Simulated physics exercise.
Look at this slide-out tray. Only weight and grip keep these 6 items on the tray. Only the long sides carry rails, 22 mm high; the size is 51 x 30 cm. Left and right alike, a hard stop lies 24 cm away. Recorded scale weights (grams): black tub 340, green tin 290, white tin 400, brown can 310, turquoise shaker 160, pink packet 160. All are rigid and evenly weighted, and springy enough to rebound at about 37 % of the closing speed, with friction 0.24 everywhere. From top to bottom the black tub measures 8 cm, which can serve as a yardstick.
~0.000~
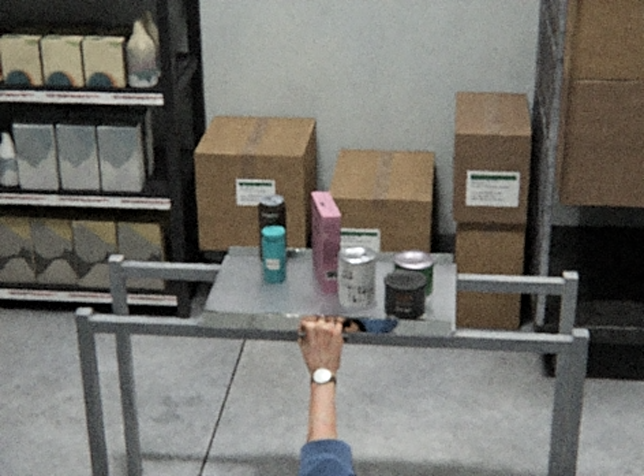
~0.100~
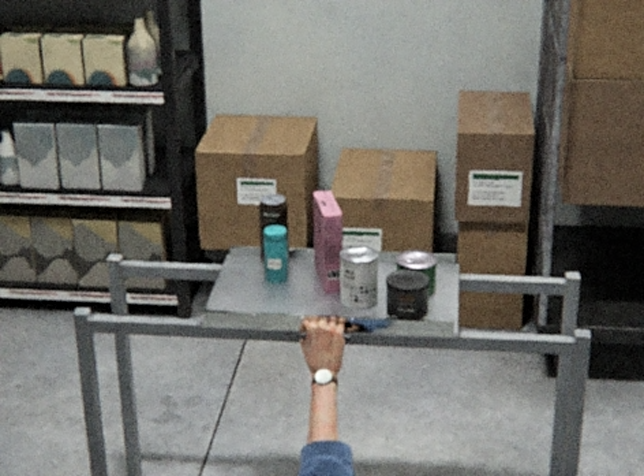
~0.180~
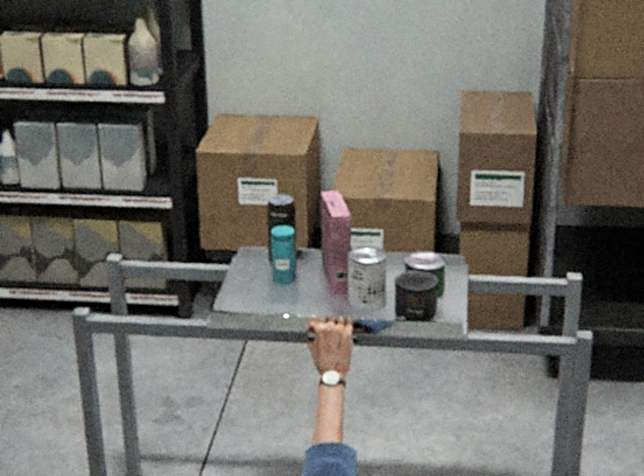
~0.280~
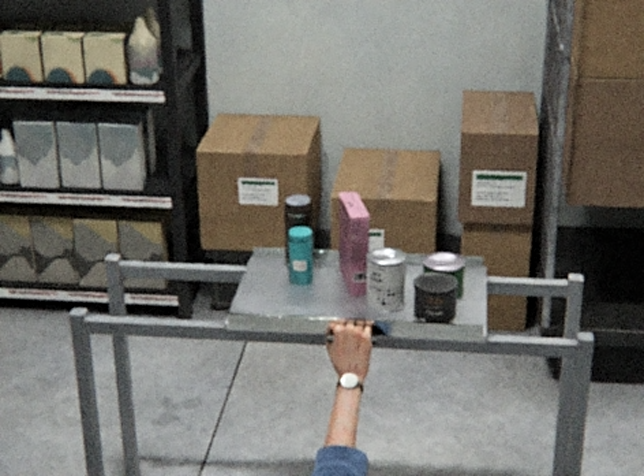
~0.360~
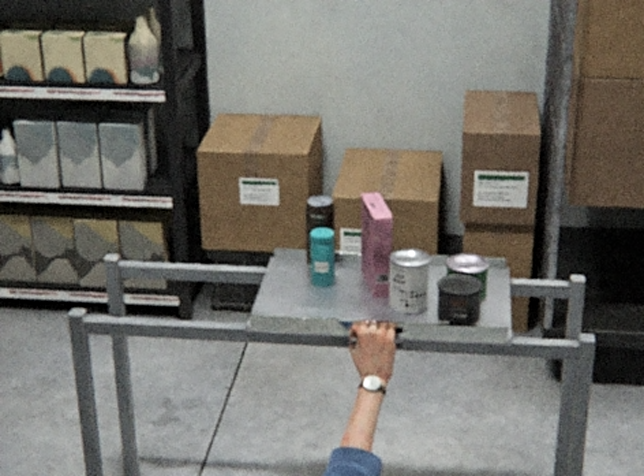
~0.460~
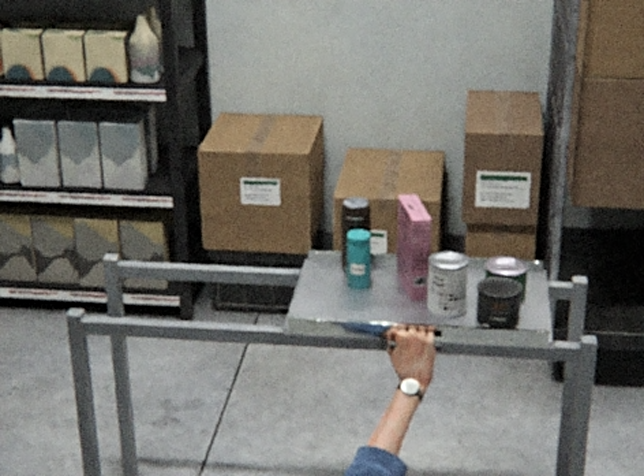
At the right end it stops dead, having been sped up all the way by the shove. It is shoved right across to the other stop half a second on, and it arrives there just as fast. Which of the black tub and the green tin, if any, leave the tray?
Outcome: The black tub is absent from the tray. The green tin is absent from the tray.
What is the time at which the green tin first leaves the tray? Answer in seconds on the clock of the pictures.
That comes at close to 0.6 seconds.
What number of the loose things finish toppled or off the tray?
It adds up to 3.
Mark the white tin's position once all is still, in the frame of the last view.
It finishes around (242, 275).
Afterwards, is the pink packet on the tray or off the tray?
When everything stops, the pink packet is out of bounds.
Around 0.96 s, tray has slid 24 cm right; black tub and green tin now off the tray; pink packet on its side; brown can shifted 18 cm.
Around 1.76 s, tray has slid 2 cm left; pink packet now off the tray; white tin shifted 19 cm; turquoise shaker shifted 18 cm.
Finally (2.7 s), off the tray, black tub, green tin and pink packet; the other 3 still in place (within 5 cm).
